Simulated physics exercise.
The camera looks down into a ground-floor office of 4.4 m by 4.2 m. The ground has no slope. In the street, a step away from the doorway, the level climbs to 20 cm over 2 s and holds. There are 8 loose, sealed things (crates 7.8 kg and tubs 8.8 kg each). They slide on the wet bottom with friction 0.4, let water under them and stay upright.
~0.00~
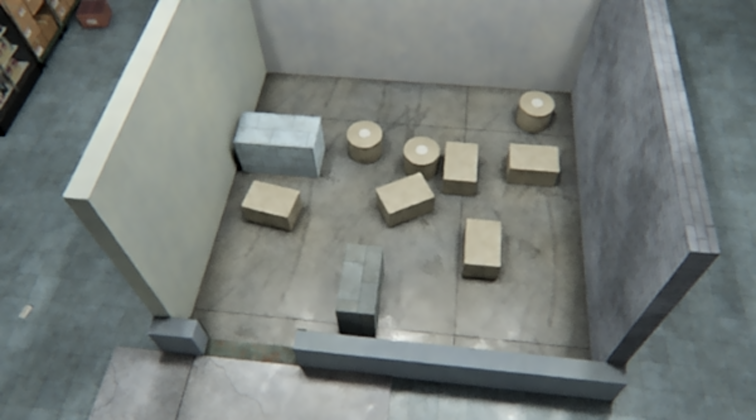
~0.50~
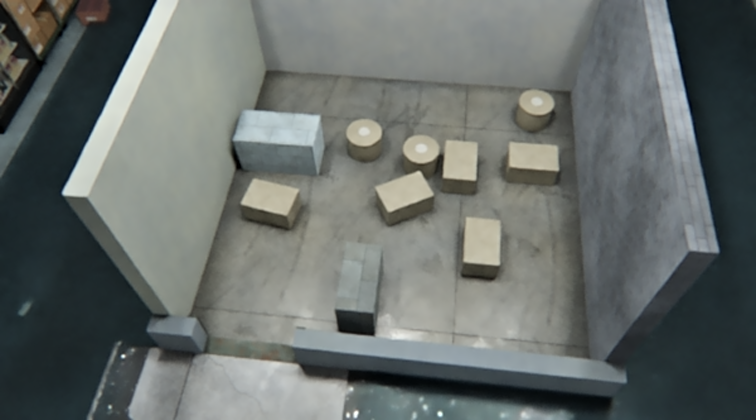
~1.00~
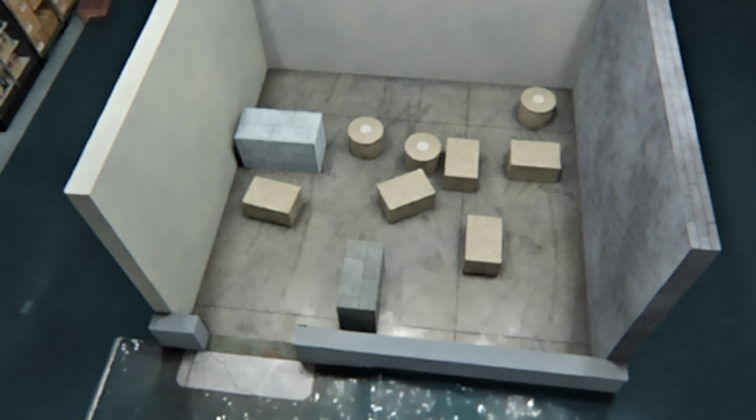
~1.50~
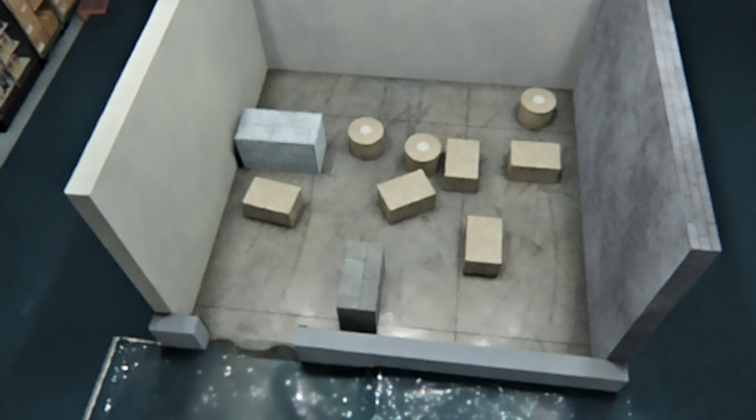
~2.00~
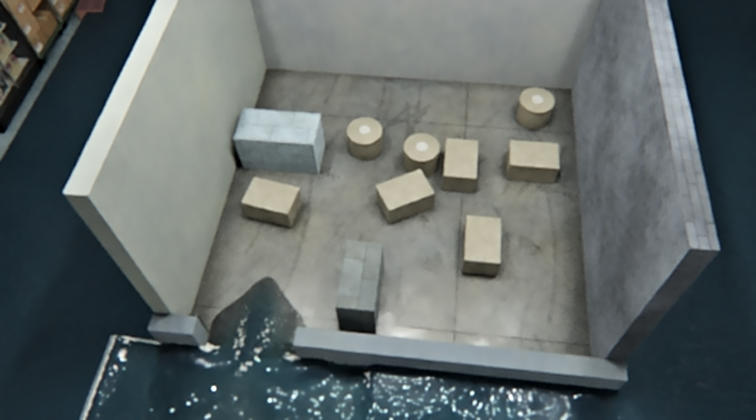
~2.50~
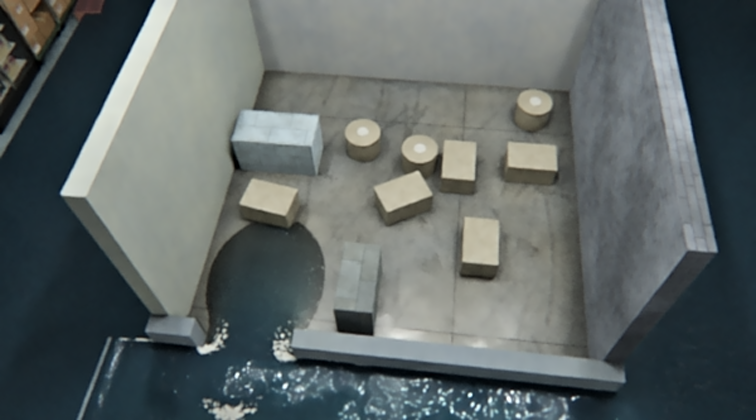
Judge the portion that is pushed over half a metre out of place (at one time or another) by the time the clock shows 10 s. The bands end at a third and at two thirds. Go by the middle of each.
That comes to one to two thirds.
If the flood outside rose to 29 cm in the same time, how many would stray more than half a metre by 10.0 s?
In that case 8 of them.
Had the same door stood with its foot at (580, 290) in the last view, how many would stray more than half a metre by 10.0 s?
Then 6.
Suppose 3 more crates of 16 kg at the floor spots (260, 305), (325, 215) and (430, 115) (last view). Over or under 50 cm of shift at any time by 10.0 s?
In that order: Past it, past it, short of it.
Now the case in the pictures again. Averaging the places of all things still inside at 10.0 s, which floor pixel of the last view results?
Around (503, 161).
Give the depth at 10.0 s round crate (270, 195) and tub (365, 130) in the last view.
Roughly 12 and 5 cm.
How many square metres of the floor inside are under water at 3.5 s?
About 5.0 m2.
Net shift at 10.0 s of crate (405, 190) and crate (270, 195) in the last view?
In turn: 140 cm, 400 cm.
After 3.5 s 0 of 8 are over 50 cm from their spots; 1 afloat.
After 4.5 s 2 of 8 are over 50 cm from their spots; 1 afloat.
After 7.0 s 4 of 8 are over 50 cm from their spots; 3 afloat.
After 10.0 s 5 of 8 are over 50 cm from their spots, and 5 have been at some point; 6 afloat.
